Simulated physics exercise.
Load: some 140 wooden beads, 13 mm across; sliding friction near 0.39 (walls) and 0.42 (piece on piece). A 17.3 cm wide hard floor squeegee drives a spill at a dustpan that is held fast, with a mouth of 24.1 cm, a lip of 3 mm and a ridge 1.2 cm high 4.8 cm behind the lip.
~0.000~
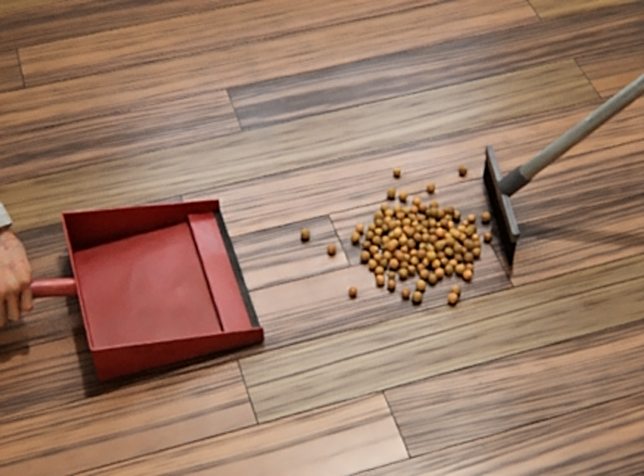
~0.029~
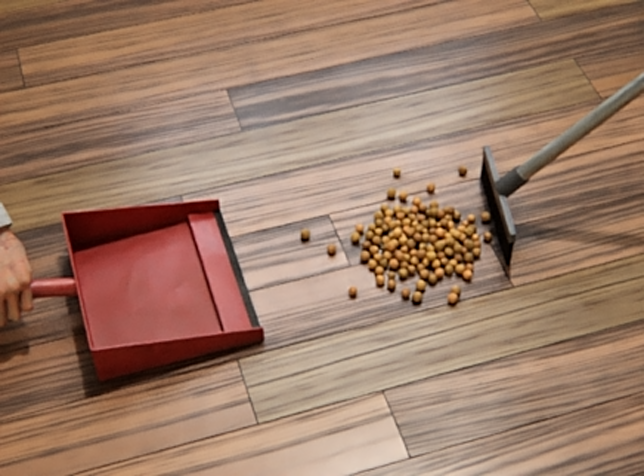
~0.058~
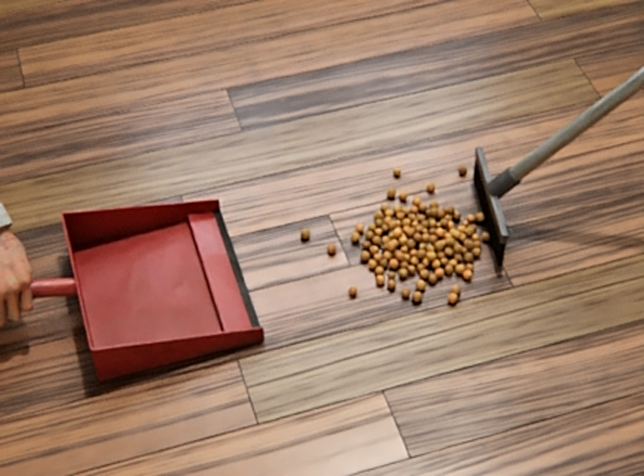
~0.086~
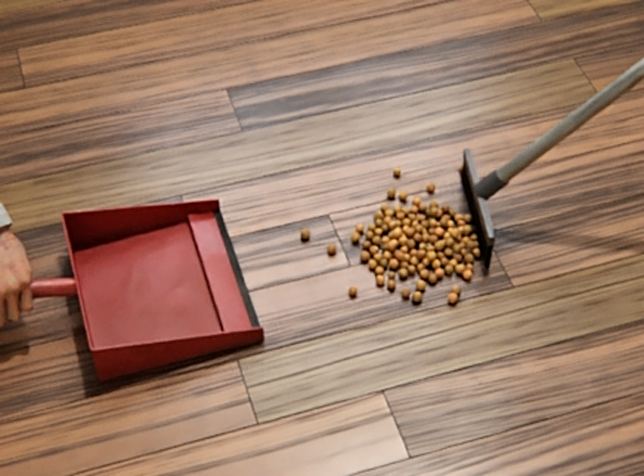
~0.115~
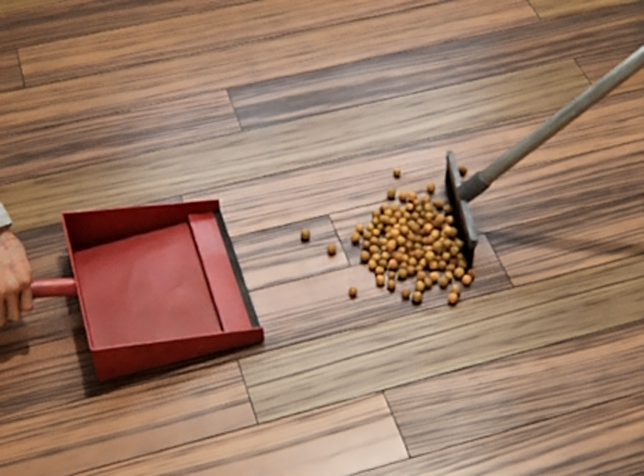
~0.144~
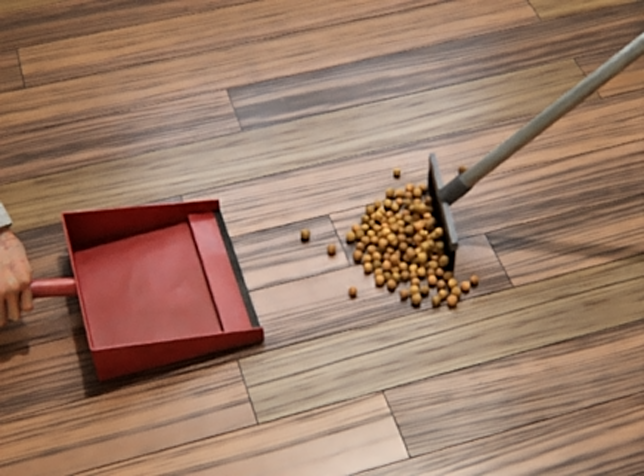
We see a hand holding a red dustpan still on a wooden floor while a long-handled squeegee at right moves left, meets a pile of small round wooden beads and pushes into it, shifting and bunching the beads slightly leftward.
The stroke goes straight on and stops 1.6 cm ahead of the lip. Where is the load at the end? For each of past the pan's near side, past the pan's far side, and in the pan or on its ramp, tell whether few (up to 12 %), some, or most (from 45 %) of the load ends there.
Near side: Some, far side: Some, pan: Some.
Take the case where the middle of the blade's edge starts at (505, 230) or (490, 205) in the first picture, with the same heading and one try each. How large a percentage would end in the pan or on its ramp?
First try about 30 per cent, second about 25 per cent.
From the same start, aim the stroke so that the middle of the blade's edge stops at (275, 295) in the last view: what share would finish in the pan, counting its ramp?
Some 30 per cent.
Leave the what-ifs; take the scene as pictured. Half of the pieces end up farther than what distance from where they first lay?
Around 30 centimetres.
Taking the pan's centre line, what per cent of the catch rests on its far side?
About 60 percent of it.
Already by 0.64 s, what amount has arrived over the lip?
Over the lip: Approx. 40 %.
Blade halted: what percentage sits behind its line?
Roughly 25 percent of it.
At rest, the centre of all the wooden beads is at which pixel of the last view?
Estimated resting centre: Around (234, 257).
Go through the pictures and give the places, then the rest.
Blade from (515, 238) to (489, 153), moved 0.0 cm, 0 of the pieces shifted so far; middle of the pieces at (425, 239); pan at (150, 294), in the first picture.
Blade from (512, 238) to (486, 153), moved 0.4 cm, 0 of the pieces shifted so far; middle of the pieces at (425, 239), in the second picture.
Blade from (504, 239) to (479, 154), moved 1.5 cm, 1 of the pieces shifted so far; middle of the pieces at (425, 239), in the third picture.
Blade from (491, 241) to (467, 156), moved 3.4 cm, 12 of the pieces shifted so far; middle of the pieces at (417, 238), in the fourth picture.
Blade from (473, 244) to (450, 158), moved 5.9 cm, 95 of the pieces shifted so far; middle of the pieces at (417, 239), in the fifth picture.
Blade from (454, 246) to (432, 160), moved 8.5 cm, 128 of the pieces shifted so far; middle of the pieces at (408, 240); pan at (150, 294). The blade's pace is about 0.91 m/s, heading 7 degrees away from the viewer's side, in the sixth picture.
Then, at 0.30 s, middle of the blade 15 cm from the lip; 0 % over the lip, far side 5 %, near side 15 %.
Then, at 0.40 s, middle of the blade 7 cm from the lip; 0 % over the lip, far side 15 %, near side 15 %.
After 0.64 s, middle of the blade 3 cm from the lip; 40 % over the lip, far side 15 %, near side 20 %.
At rest (1.6 s), near side 20 %, far side 15 %, pan 35 %, in front of the lip or behind the blade 30 %.
